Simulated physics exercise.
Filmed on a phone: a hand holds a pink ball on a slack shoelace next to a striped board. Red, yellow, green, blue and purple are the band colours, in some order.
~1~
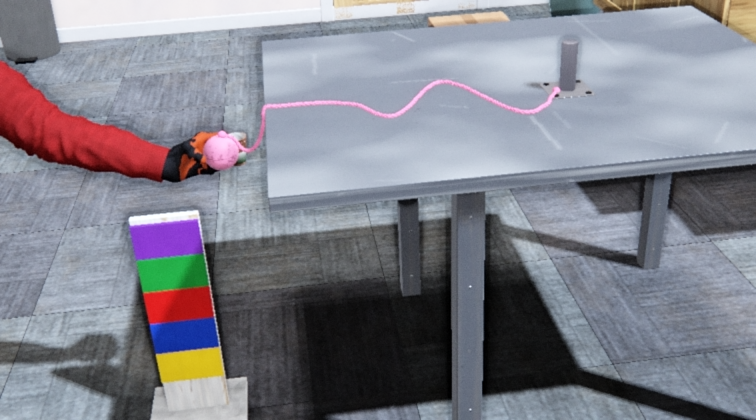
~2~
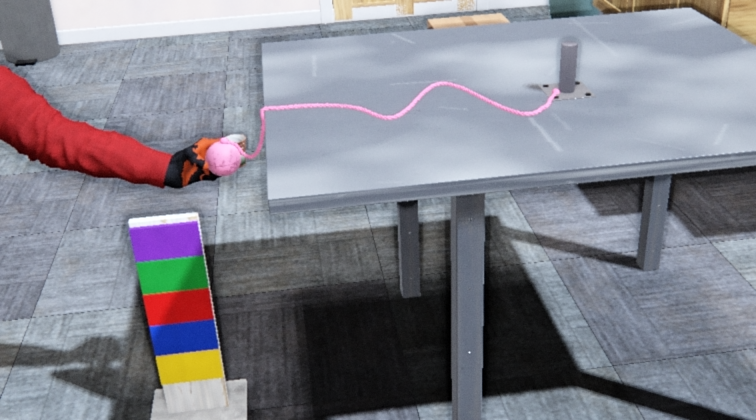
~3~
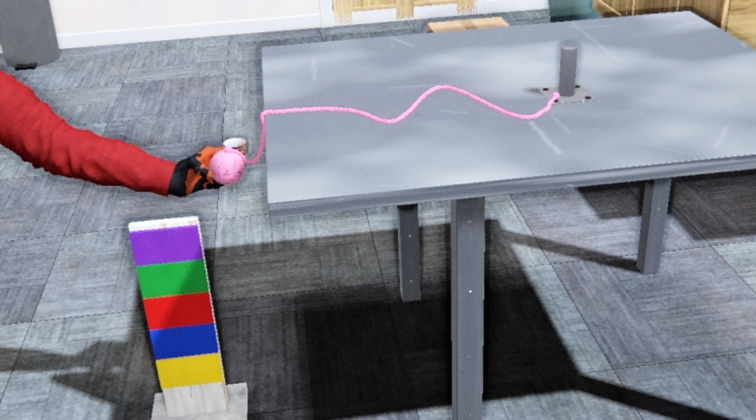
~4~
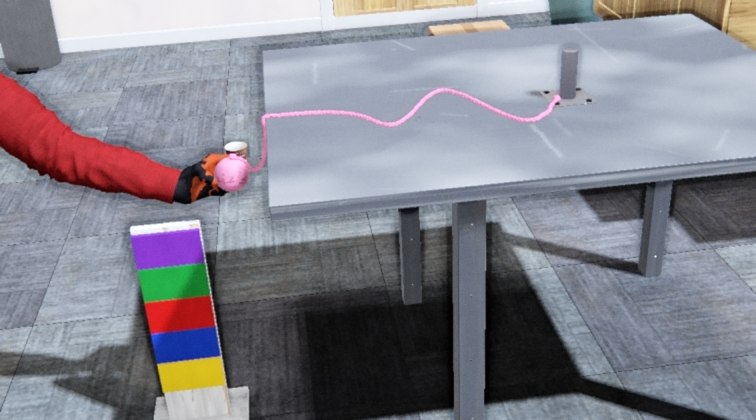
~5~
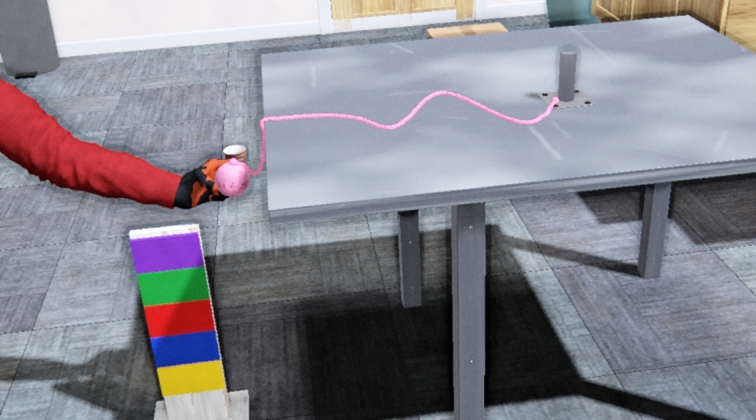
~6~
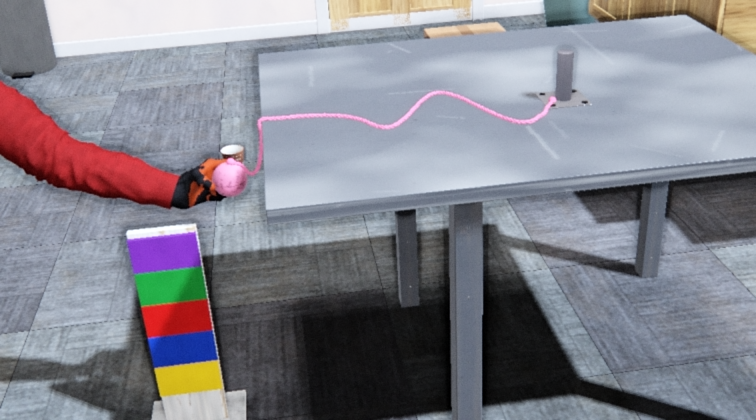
A pink ball held in a gloved hand with a red sleeve lowers very slightly beside a gray table, above a colour-banded board, while the pink shoelace stretching from it across the tabletop toward a short post stays nearly still.
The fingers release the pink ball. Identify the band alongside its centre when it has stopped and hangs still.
Its centre is alongside the blue band.
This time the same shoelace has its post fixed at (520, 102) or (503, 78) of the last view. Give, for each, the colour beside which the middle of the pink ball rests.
Yellow; yellow.
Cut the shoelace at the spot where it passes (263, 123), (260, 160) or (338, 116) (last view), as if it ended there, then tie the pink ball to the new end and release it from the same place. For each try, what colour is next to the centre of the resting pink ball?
Here's the sequence: Green; next: Red; last: Higher than all five.
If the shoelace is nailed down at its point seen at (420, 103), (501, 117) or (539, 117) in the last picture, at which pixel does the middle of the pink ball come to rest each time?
Near (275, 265), then (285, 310), then (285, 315).
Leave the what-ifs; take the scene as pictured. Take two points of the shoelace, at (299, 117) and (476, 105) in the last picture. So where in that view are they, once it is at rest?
Point one to (273, 227), point two to (417, 112).
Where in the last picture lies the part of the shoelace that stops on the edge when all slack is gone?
Around (392, 127).
Soon after, ball near (262, 337); level with blue.
After that, ball near (307, 333); level with blue.
And then, ball near (277, 341); level with blue.
In the end, ball near (290, 340); level with blue. The shoelace holds its middle at blue.
